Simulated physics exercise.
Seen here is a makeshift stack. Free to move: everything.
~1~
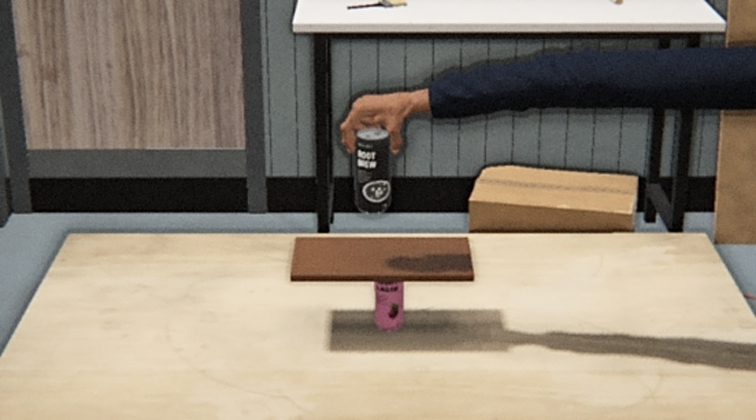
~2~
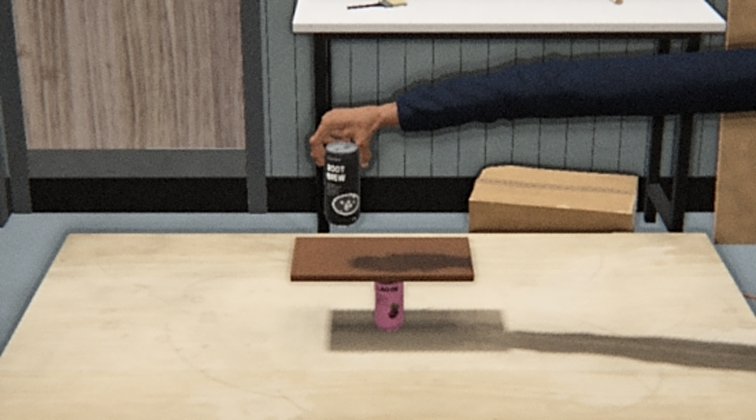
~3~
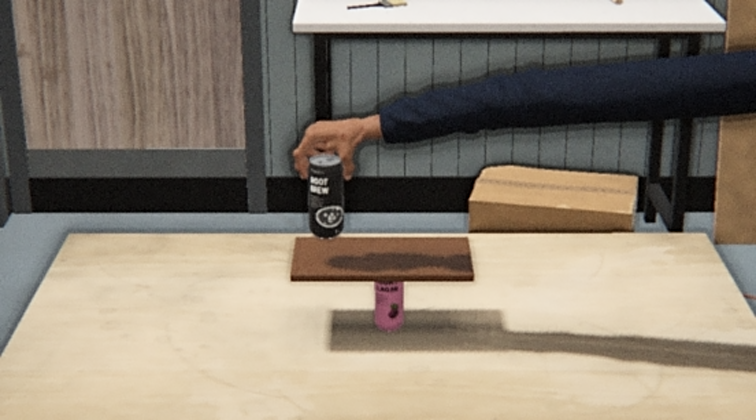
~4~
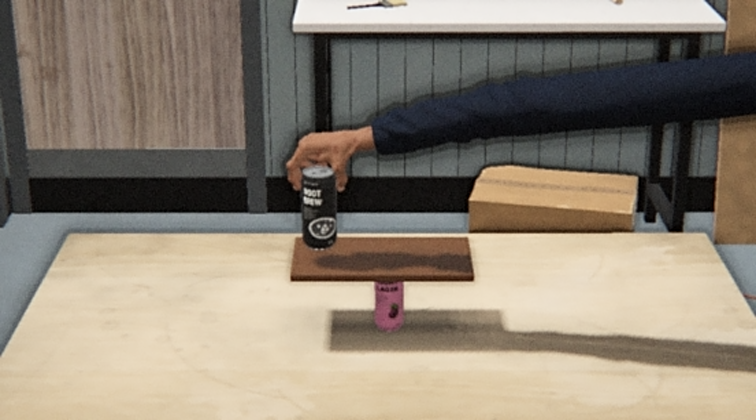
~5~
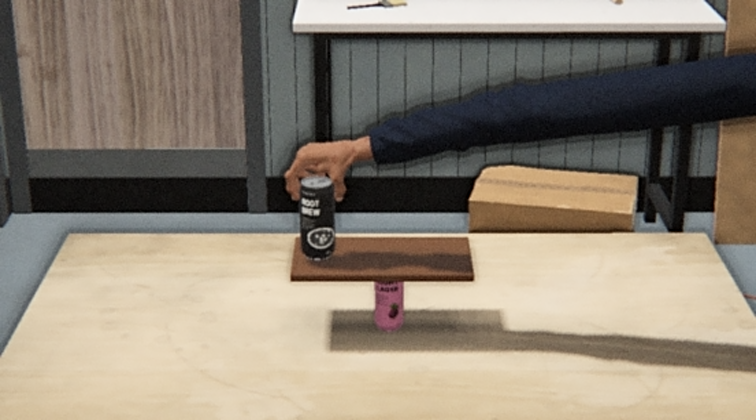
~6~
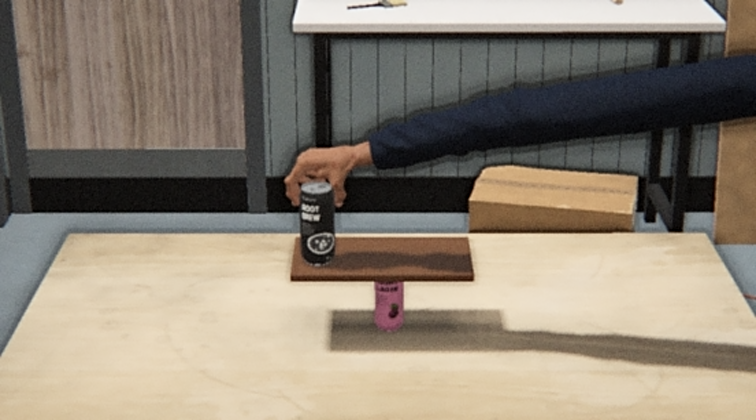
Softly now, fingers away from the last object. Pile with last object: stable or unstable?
The balance breaks.
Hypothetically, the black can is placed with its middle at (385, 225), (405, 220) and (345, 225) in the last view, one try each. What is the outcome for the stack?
Try 1: Stands; try 2: Stands; try 3: Topples.
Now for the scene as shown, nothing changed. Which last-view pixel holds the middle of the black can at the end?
Close to pixel (205, 321).
Then, 0.40 s on from there, black can now fallen; brown lid turned 52° from how it was put.
Then, 0.70 s on from there, brown lid now fallen.
In the end, fallen, brown lid and black can; pink can unmoved. At the end, from the last picture's camera, black can near (204, 321). The stack gives way.
